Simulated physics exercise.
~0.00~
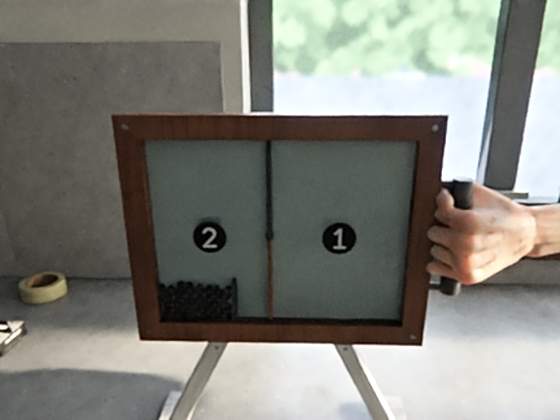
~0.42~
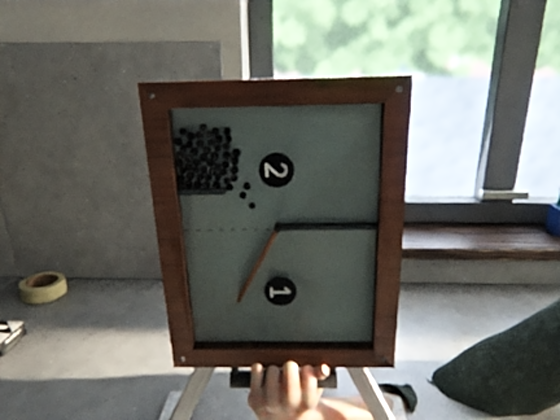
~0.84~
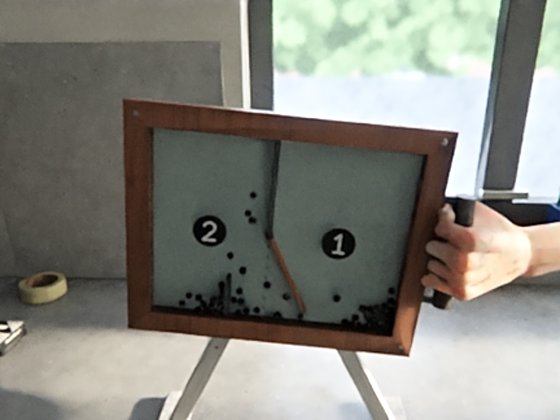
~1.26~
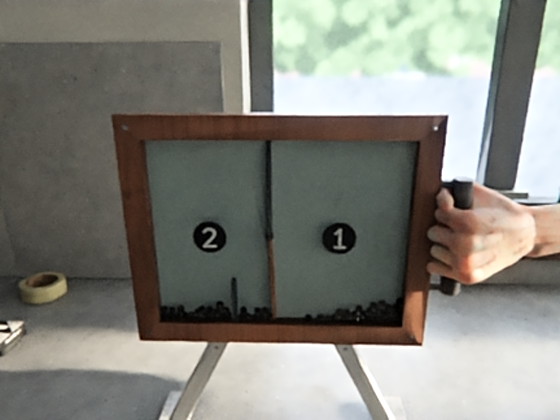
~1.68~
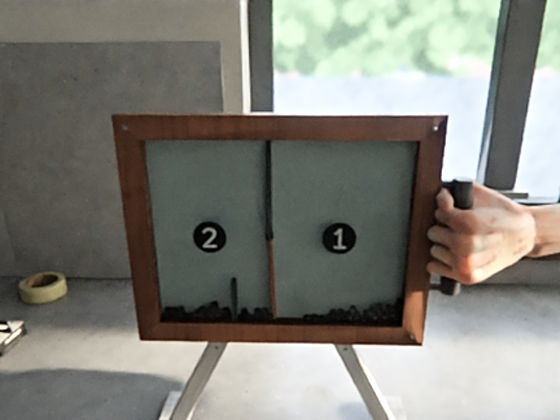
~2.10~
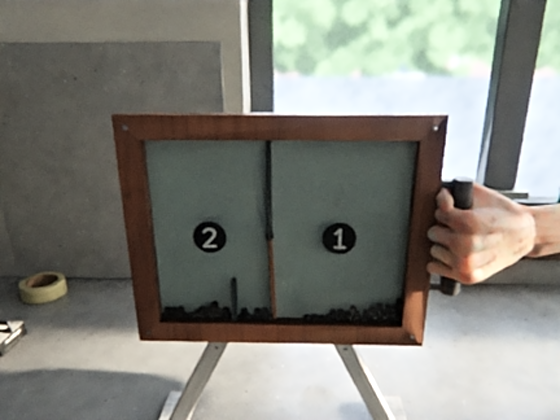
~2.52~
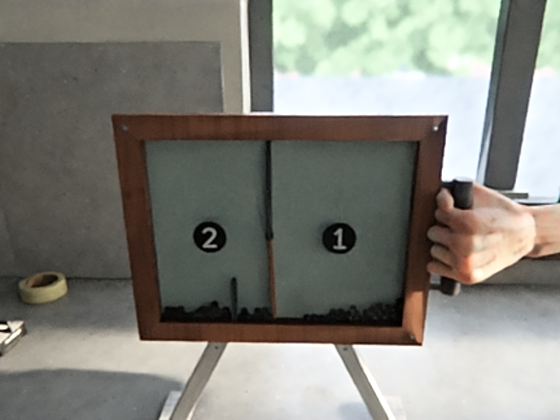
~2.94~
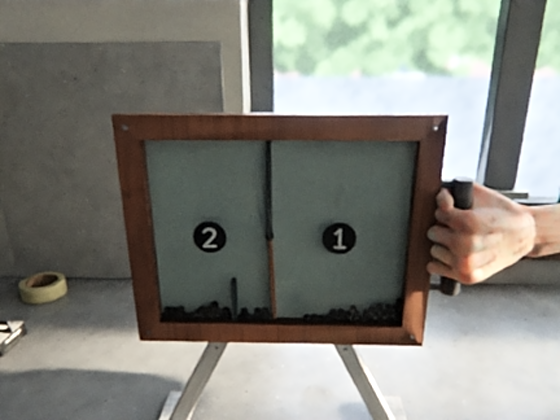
In the video, a hand turns an upright, clear-faced wooden case holding black beads on its left side a quarter turn clockwise, then swings it back level as beads spill past an open orange flap, ending at rest along the bottom of both sides with the flap shut.
